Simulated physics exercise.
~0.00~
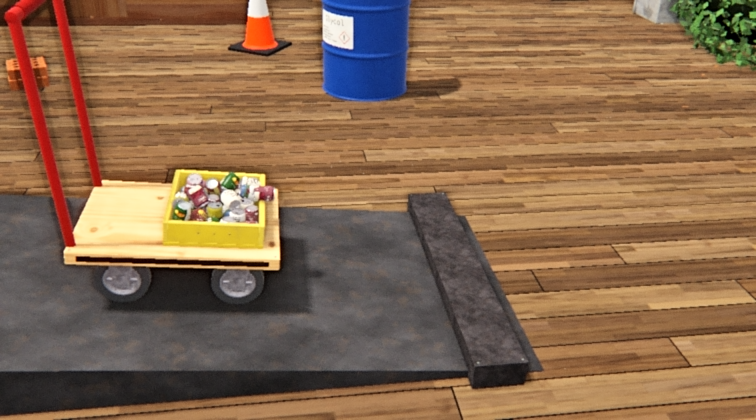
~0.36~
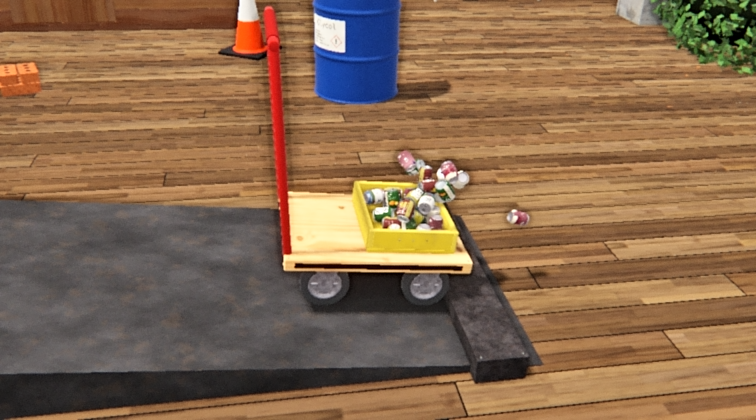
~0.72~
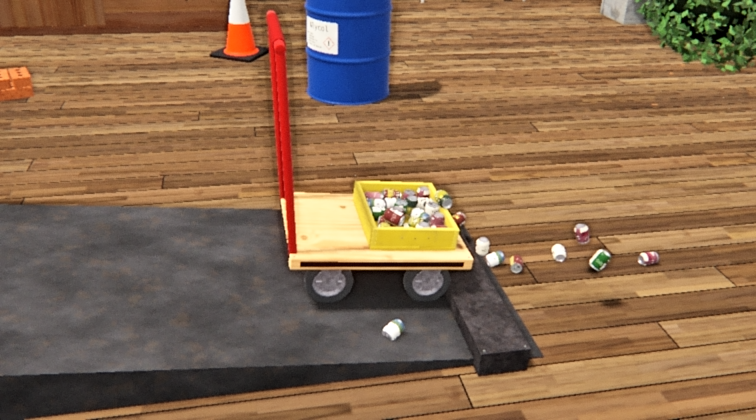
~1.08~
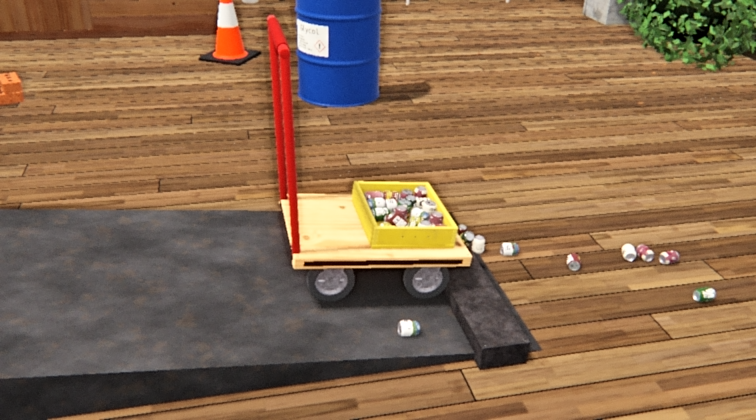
A wooden trolley carrying a yellow box of little cans rolled down a dark ramp and stopped against the raised sill, throwing some cans forward over the edge, where they scattered across the wooden floor while most stayed in the box.
